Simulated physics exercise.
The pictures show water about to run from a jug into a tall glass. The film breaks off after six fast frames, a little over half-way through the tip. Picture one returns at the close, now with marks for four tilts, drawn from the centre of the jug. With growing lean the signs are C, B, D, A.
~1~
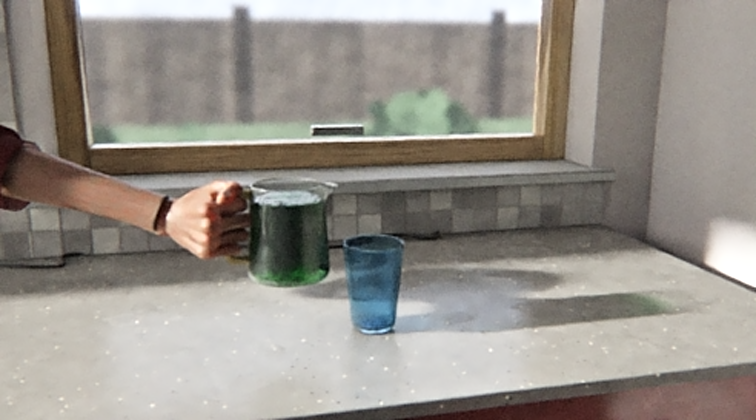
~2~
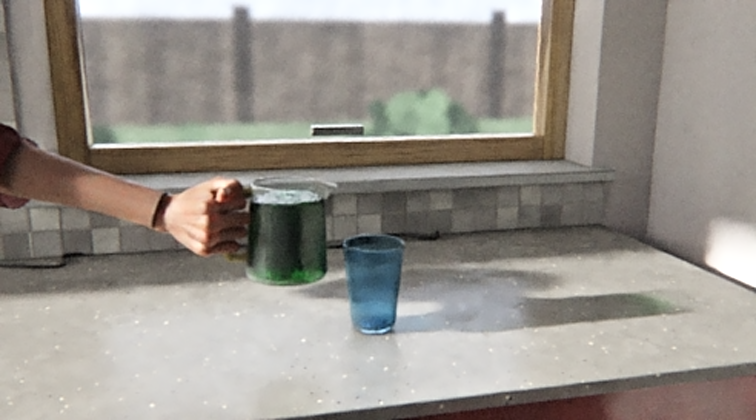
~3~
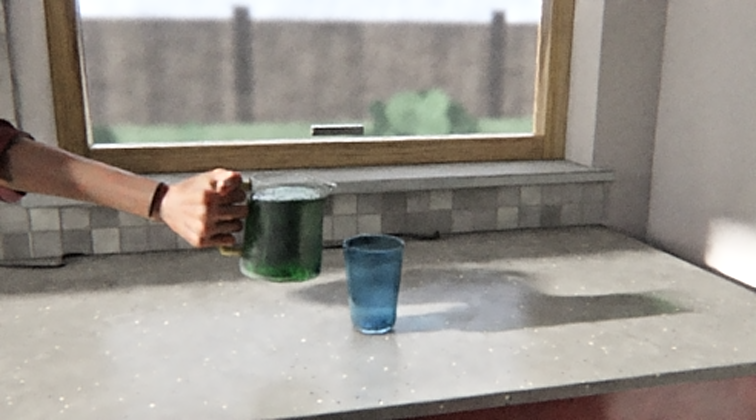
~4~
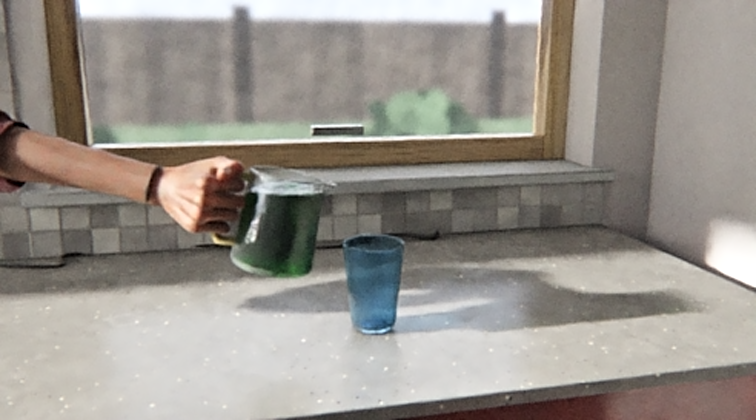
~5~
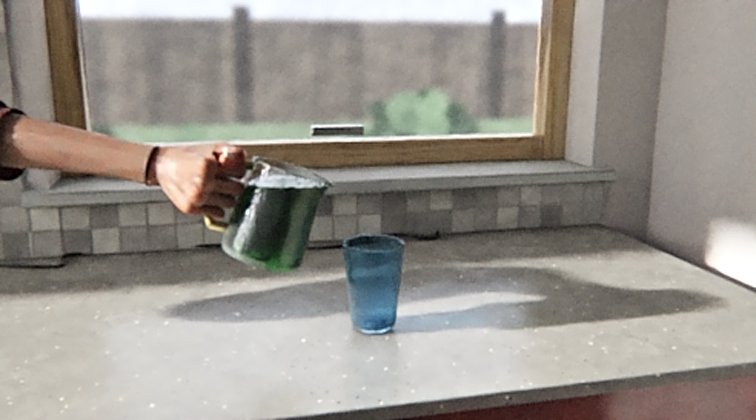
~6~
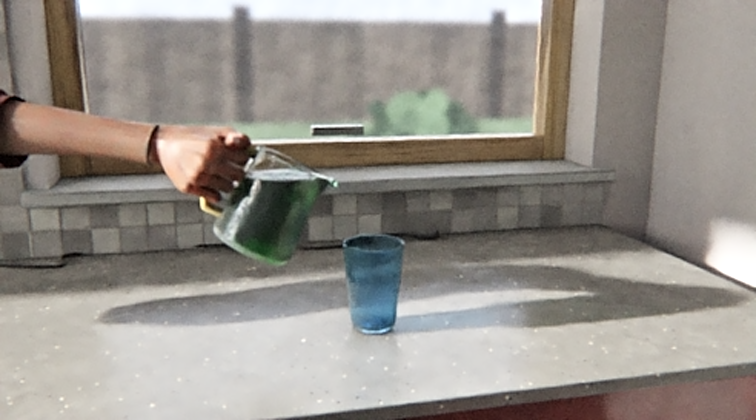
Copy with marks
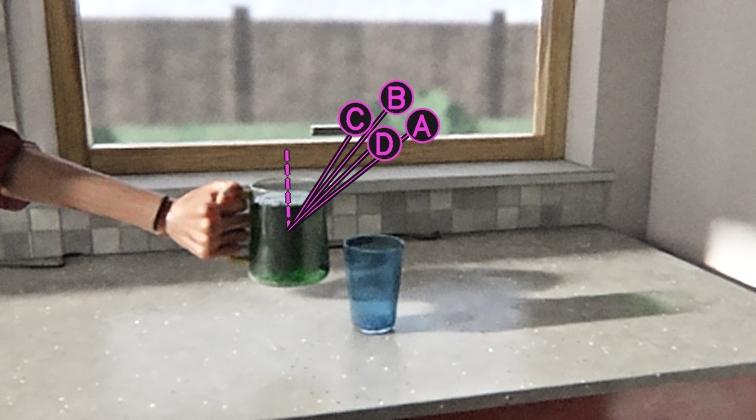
On a kitchen counter, a hand gradually tilts a glass jug rightward beside a blue glass.
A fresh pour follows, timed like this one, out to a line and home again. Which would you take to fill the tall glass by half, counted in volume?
A is best.
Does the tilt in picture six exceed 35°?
No, it does not.
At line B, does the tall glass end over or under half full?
Under half.
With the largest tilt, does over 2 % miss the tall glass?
No, it does not.
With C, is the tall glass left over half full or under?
Under.
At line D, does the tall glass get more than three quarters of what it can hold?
No, it does not.
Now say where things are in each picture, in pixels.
The first picture shows upright, lip at (335, 185); rim of the tall glass round (374, 242); nothing has left yet.
The second picture shows upright, lip at (335, 185); nothing has left yet.
The third picture shows tipped about 5°, lip at (335, 185); nothing has left yet.
The fourth picture shows tipped about 12°, lip at (335, 185); nothing has left yet.
The fifth picture shows tipped about 19°, lip at (334, 185); nothing has left yet.
The sixth picture shows tipped about 27°, lip at (334, 185); nothing has left yet.
In magenta, A at (408, 134); B at (386, 110); C at (349, 136); D at (368, 151).
Choosing A, the tall glass ends with about 48 % of what it can hold.
Choosing B, the tall glass ends with about 24 % of what it can hold.
Choosing C, the tall glass ends with about 15 % of what it can hold.
Choosing D, the tall glass ends with about 34 % of what it can hold.
